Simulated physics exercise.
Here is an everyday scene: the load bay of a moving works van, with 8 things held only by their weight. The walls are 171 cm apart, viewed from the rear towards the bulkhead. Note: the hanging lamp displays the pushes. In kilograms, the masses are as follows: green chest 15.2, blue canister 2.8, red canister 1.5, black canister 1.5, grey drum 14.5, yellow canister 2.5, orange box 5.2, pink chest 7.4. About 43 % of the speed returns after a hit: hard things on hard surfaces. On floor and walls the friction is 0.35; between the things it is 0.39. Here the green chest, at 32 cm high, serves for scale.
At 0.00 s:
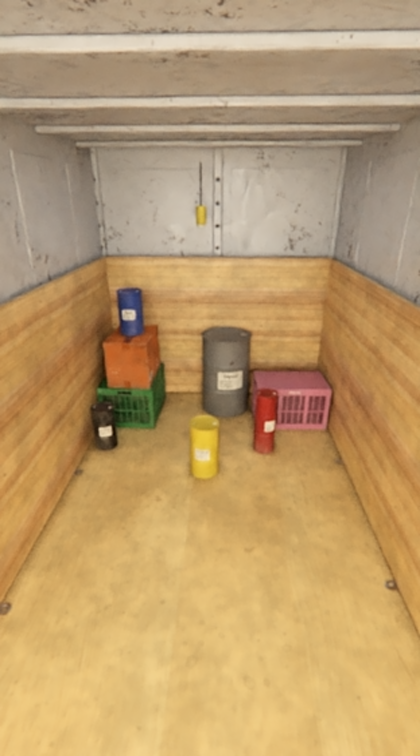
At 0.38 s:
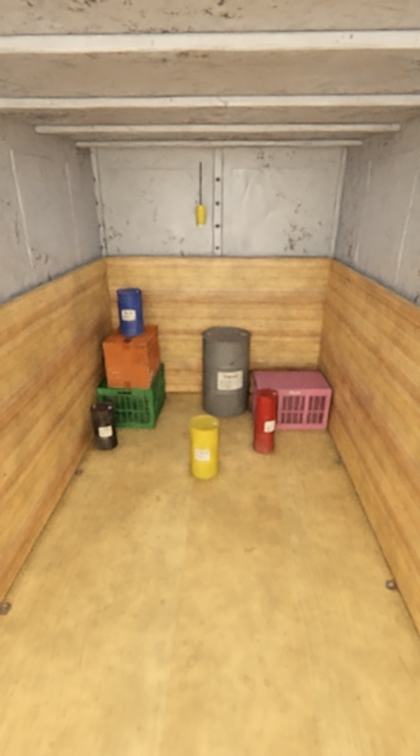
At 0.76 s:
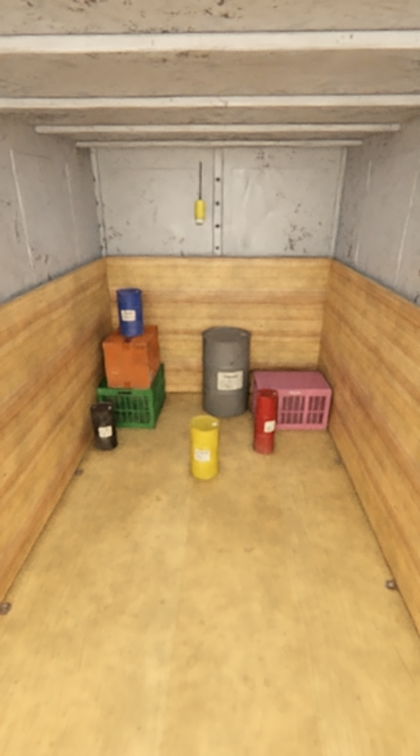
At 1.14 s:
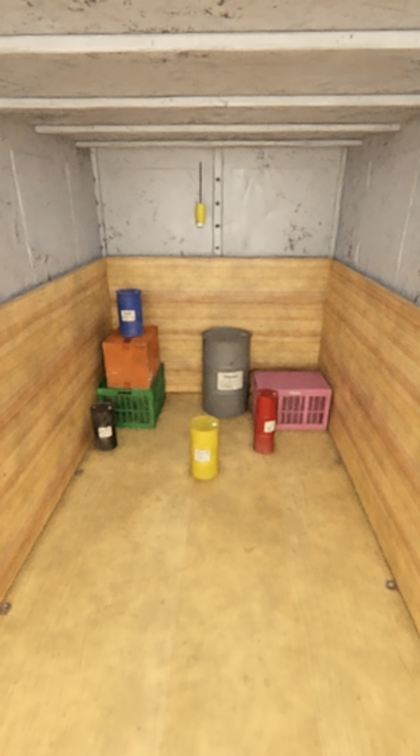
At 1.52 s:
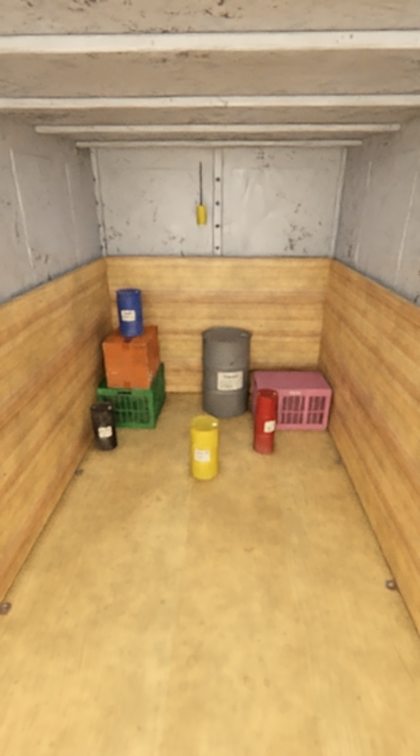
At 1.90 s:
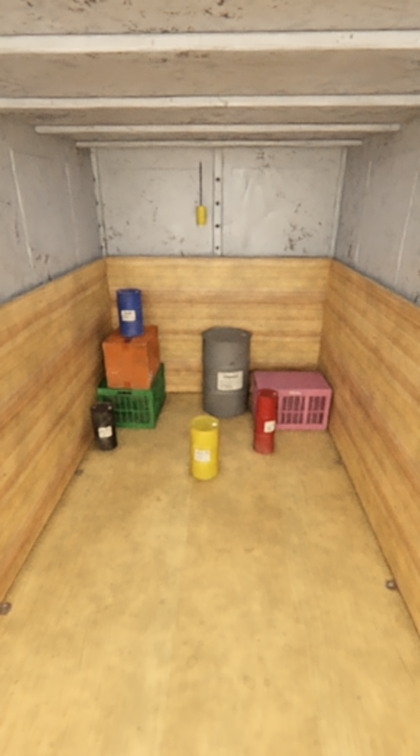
A grey drum stood near the back wall among coloured canisters, crates and an orange box, all staying almost perfectly still, while the small yellow lamp hanging above them swayed very slightly.
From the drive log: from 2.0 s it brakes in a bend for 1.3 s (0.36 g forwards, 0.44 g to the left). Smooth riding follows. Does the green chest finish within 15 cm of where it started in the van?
Yes.
After 2.60 s, push 0.36 g forwards, 0.44 g left; green chest slid 4 cm near (133, 391); red canister leaning 44°; blue canister slid 21 cm.
After 2.90 s, push 0.36 g forwards, 0.44 g left; green chest slid 4 cm near (133, 391); red canister on its side; yellow canister slid 54 cm.
At rest (5.6 s), tipped over in the van, red canister; not toppled but over 15 cm from the start, blue canister, black canister, grey drum, yellow canister, orange box and pink chest; the last one in place, give or take 15 cm. In the last view, green chest near (133, 391).
